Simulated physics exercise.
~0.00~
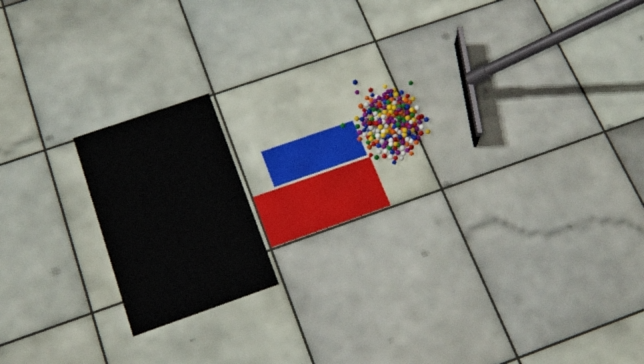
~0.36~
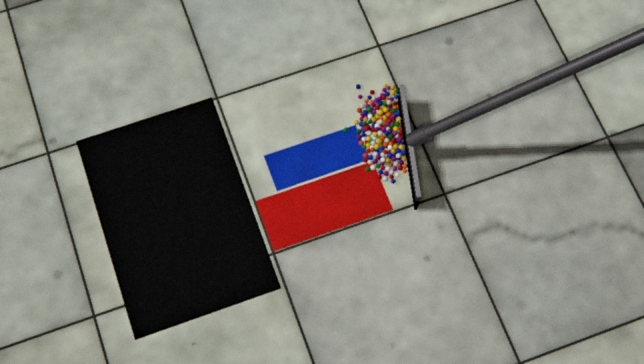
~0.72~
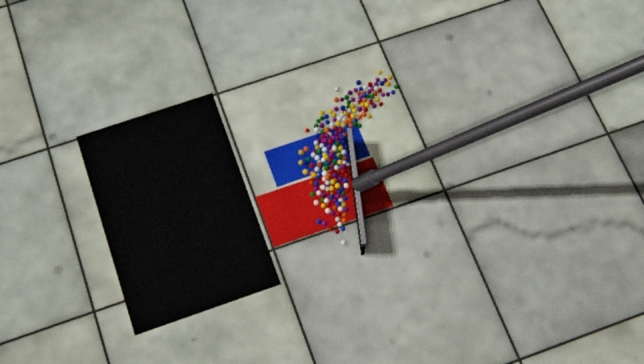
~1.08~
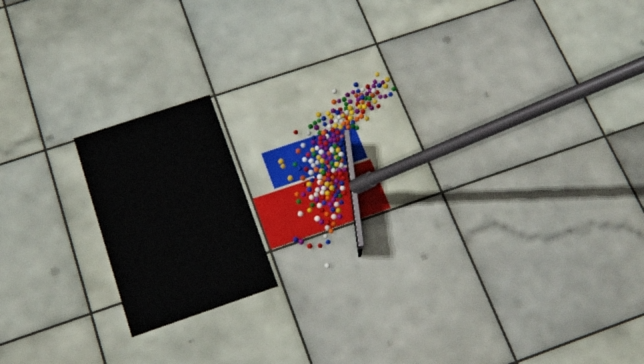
A squeegee pushed a pile of colourful beads leftwards across a tiled floor and onto the blue and red mats, then stopped, leaving the beads scattered over both mats and the bare tiles, with none reaching the black mat.
